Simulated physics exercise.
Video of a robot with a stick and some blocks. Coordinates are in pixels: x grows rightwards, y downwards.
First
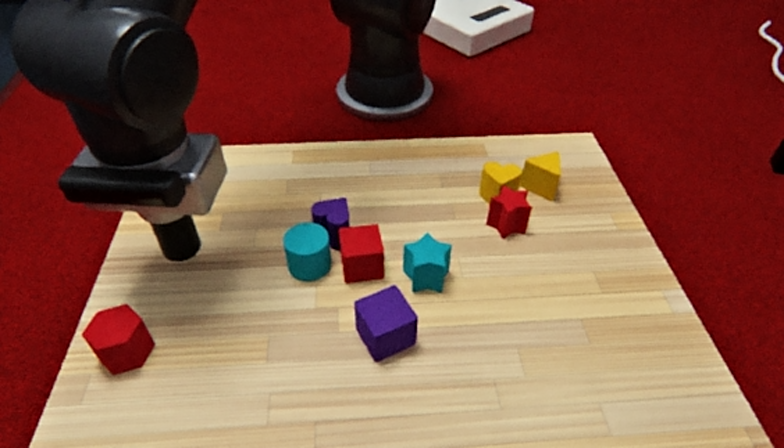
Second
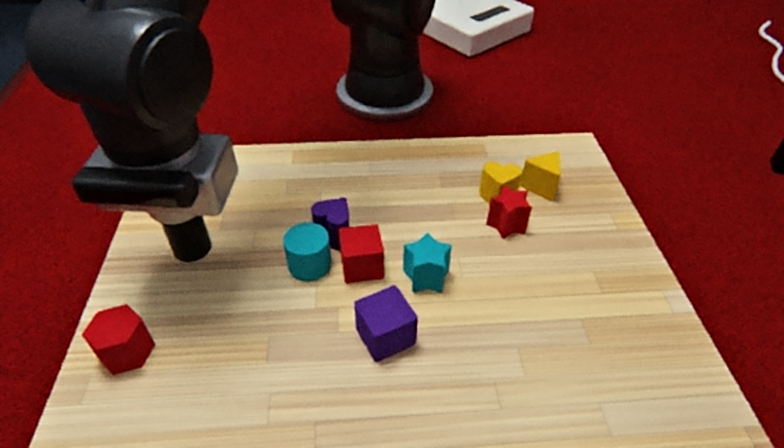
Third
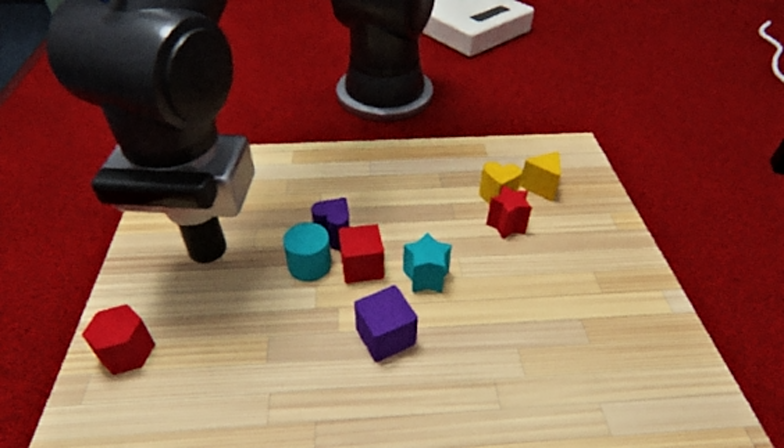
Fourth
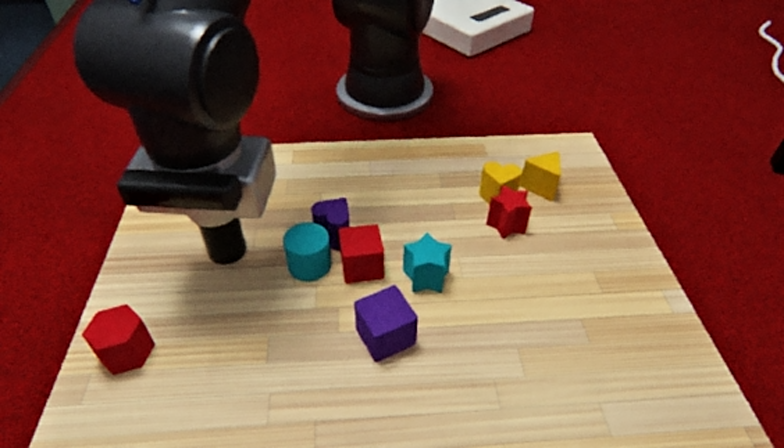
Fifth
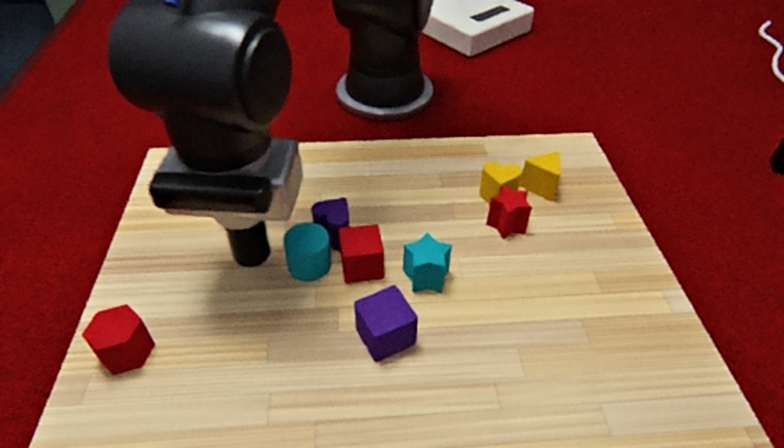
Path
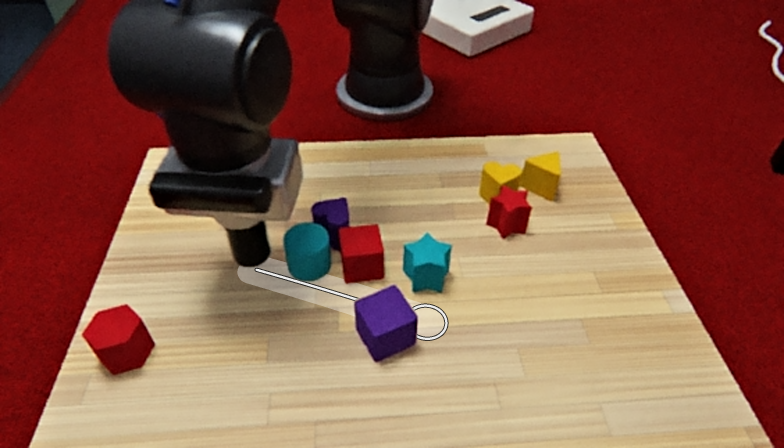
We see a black robot arm with a stick over a wooden board of red, turquoise, purple and yellow blocks. The stick moves right across the left side, nearing the turquoise cylinder, while the blocks stay still.
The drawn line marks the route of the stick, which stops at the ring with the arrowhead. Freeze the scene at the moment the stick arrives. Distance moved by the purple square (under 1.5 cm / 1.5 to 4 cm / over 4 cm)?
It travels between 1.5 and 4 cm.
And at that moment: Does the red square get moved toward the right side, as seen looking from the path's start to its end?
No, it doesn't check out.
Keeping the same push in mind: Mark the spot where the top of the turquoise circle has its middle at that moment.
The middle of its top is at (347, 236).
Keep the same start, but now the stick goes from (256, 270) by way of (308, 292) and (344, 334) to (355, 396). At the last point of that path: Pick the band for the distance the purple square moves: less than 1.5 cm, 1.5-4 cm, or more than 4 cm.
Middling, 1.5 to 4 cm.
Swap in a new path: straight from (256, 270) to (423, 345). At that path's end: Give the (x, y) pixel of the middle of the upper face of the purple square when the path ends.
The middle of its upper face should be somewhere near (466, 346).
Drawn move, straight from (256, 270) to (426, 322).
What follows on the original path. One third of the way, stick at (309, 269); turquoise circle at (339, 236); red square at (383, 235), turned 20° clockwise.
Two thirds of the way, stick at (367, 287); turquoise circle at (347, 236); red square at (392, 233), turned 20° clockwise; turquoise star-shaped block at (434, 250).
At the end, stick at (428, 306); turquoise circle at (347, 236); red square at (392, 233), turned 20° clockwise; purple square at (409, 330), turned 45° clockwise; turquoise star-shaped block at (434, 250).
